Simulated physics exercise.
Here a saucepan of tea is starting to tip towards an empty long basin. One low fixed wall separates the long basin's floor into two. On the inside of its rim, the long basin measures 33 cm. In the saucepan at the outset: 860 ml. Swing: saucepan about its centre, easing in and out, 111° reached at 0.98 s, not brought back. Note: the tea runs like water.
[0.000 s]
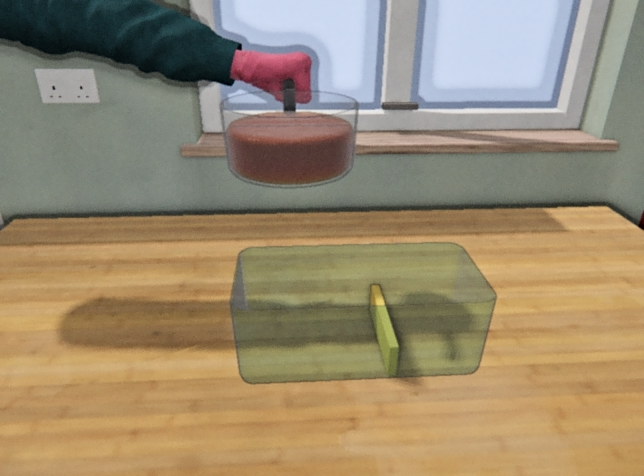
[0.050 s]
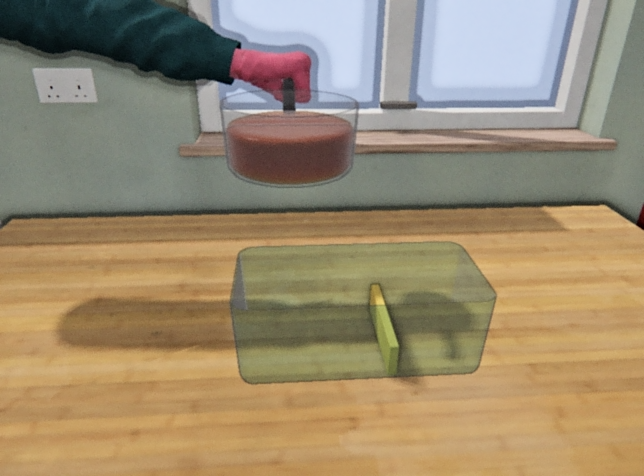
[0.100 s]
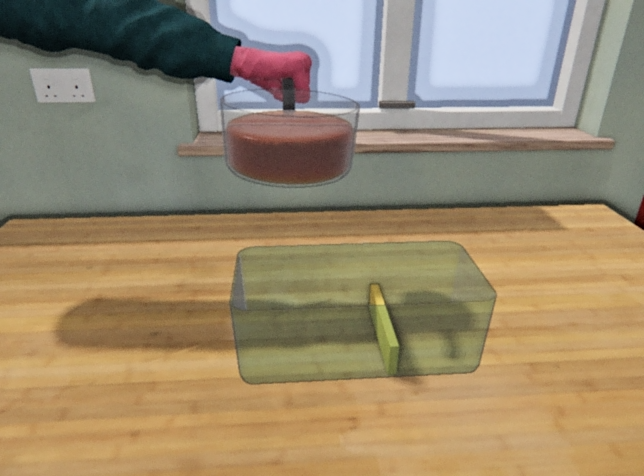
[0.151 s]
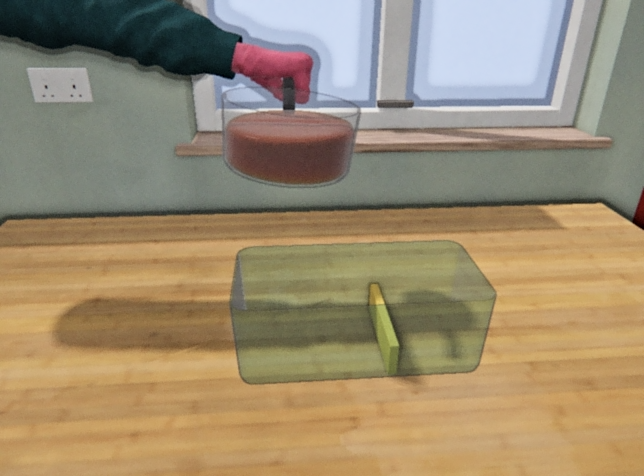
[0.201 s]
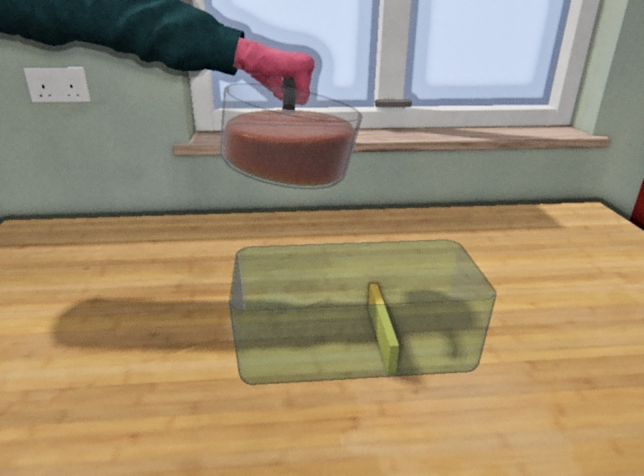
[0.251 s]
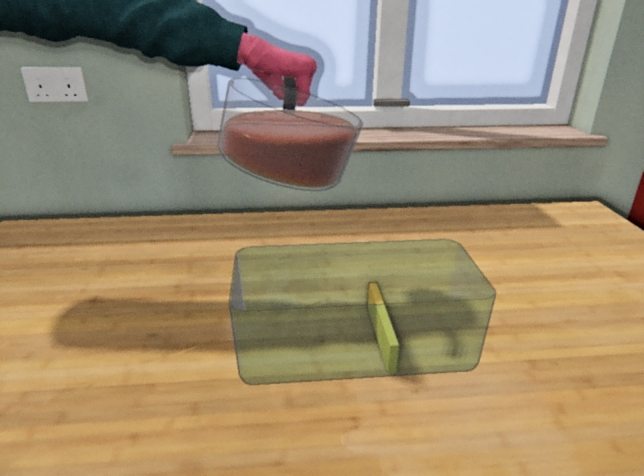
A clear saucepan of tea, held by a pink-gloved hand above an empty, divided long basin on a wooden table, stayed level at first, then tilted gently down to the right.
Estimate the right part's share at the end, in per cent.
Roughly 58 per cent is in the right part.
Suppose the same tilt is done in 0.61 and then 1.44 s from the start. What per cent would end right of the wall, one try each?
About 40 %, then about 65 %.
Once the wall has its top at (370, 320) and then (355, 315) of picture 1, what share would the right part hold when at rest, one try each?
70 % and 90 %.
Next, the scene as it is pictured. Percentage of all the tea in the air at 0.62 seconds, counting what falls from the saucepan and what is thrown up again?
Close to 44 per cent, I'd say.
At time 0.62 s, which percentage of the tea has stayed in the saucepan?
Roughly 48 percent.
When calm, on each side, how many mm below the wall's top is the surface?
About 36 mm on the left, about 20 mm on the right.
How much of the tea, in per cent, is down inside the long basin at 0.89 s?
I'd say roughly 80 in a hundred of it.
Then, 0.62 s in, the tilt is 78° and 48 per cent is still to pour, 1 is left of the wall and 8 right of it.
Then, 0.89 s in, the tilt is 109° and 7 per cent is still to pour, 20 is left of the wall and 60 right of it.
Then, 1.17 s in, the tilt is 111° and 0 per cent is still to pour, 40 is left of the wall and 58 right of it.
Then, 1.48 s in, the tilt is 111° and 0 per cent is still to pour, 41 is left of the wall and 58 right of it.
Finally, 41 per cent lies left of the wall, 58 right of it and 1 outside.
